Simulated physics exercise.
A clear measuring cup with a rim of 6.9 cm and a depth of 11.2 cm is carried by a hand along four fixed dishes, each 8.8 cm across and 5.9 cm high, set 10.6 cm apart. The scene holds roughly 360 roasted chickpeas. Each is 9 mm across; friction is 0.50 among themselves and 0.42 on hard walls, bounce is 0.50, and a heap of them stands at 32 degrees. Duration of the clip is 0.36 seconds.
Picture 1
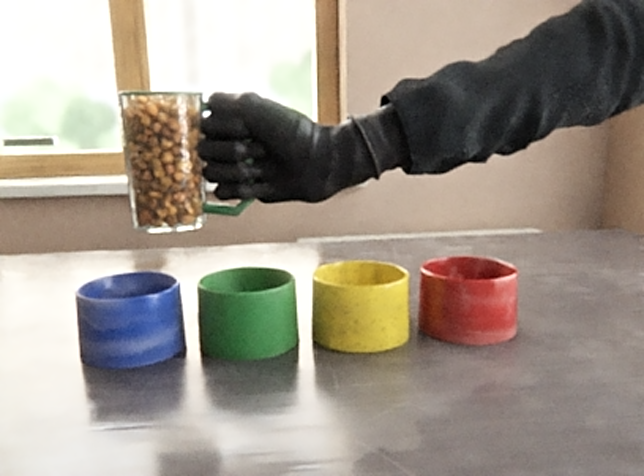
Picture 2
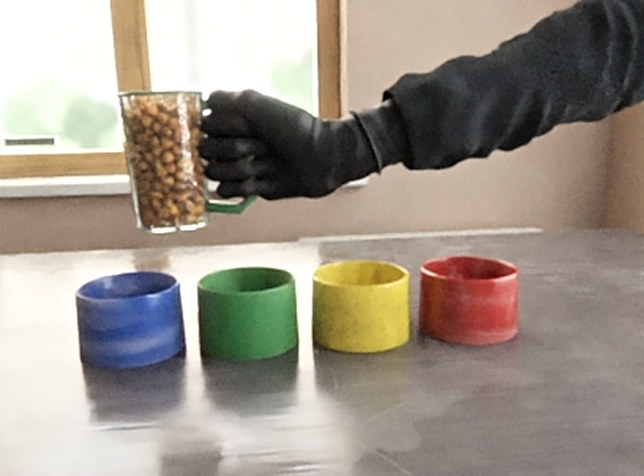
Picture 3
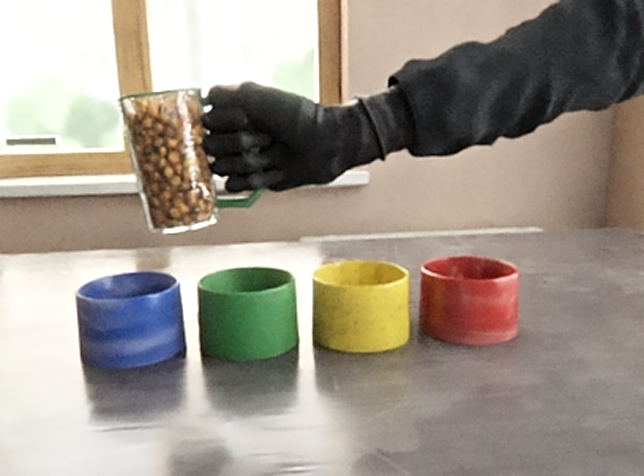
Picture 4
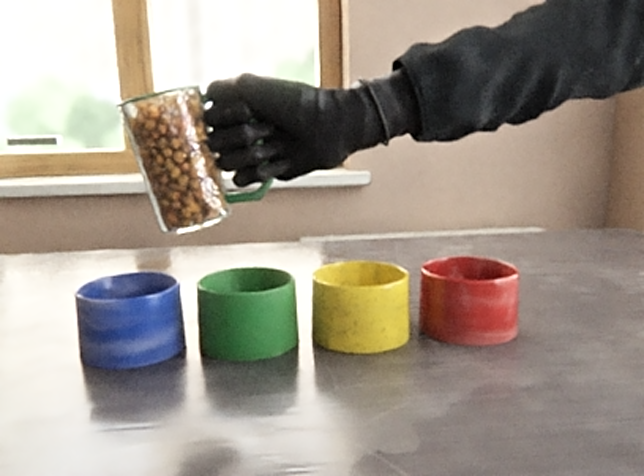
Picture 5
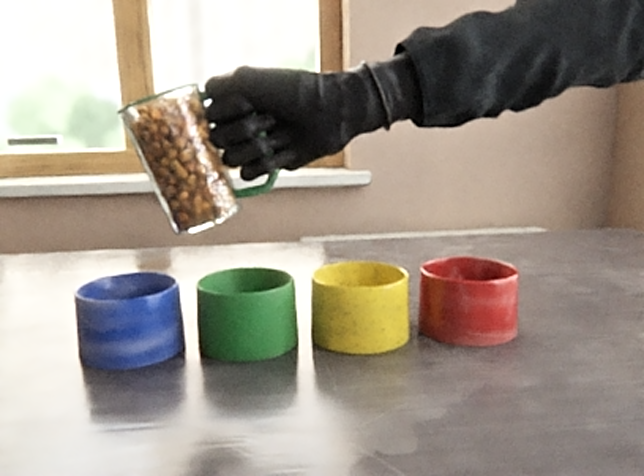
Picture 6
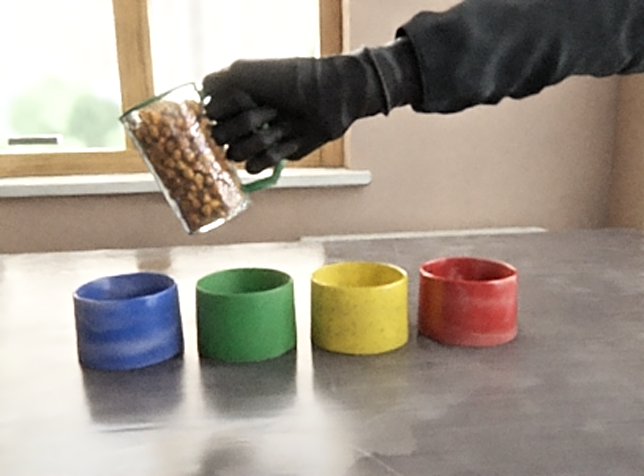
A black-gloved hand slowly tilts a clear cup of roasted chickpeas above four colored dishes.
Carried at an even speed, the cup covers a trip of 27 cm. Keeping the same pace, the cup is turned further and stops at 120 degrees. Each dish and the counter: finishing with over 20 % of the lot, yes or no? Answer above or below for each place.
Red: Below, blue: Below, green: Above, yellow: Below, counter: Below.
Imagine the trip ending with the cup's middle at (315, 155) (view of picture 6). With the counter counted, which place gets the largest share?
Result: Largest portion at green.
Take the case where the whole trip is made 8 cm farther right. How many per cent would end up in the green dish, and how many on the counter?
Green: 10; counter: 30.
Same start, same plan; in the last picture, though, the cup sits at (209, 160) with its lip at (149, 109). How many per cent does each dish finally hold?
Red 0, blue 0, green 0, yellow 90.
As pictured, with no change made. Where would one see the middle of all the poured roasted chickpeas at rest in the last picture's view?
Centre at rest: Approx. (242, 310) px.
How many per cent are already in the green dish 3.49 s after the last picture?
I'd say close to 90 per cent at that point.
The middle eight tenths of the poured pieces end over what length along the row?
6 centimetres.
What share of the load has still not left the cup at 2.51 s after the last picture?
Somewhere close to 0 percent.
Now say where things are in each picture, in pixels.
The first frame shows cup at (166, 161), tilt 0 degrees, lip at (119, 95), moved 0.0 cm; middle of the pieces at (168, 166); blue dish at (129, 285); green dish at (247, 279); yellow dish at (360, 274); red dish at (468, 268).
The second frame shows cup at (167, 160), tilt 2 degrees, lip at (118, 96), moved 0.2 cm; middle of the pieces at (170, 166).
The third frame shows cup at (173, 160), tilt 7 degrees, lip at (119, 100), moved 0.6 cm; middle of the pieces at (176, 166).
The fourth frame shows cup at (179, 161), tilt 13 degrees, lip at (119, 106), moved 1.2 cm; middle of the pieces at (182, 166).
The fifth frame shows cup at (184, 161), tilt 18 degrees, lip at (120, 112), moved 1.7 cm; middle of the pieces at (188, 165).
The sixth frame shows cup at (190, 161), tilt 24 degrees, lip at (121, 119), moved 2.3 cm; middle of the pieces at (194, 165); blue dish at (126, 286); green dish at (245, 281); yellow dish at (358, 275); red dish at (468, 270).
Then, 1.50 s after the last picture, tilt 120 degrees; cup holds 10 %, blue 5 %, green 75 %.
Then, 2.51 s after the last picture, tilt 120 degrees; cup holds 0 %, blue 5 %, green 90 %.
Then, 3.49 s after the last picture, tilt 120 degrees; cup holds 0 %, blue 5 %, green 90 %.
In the end, red 0 %, blue 5 %, green 90 %, yellow 0 %, counter 5 %.
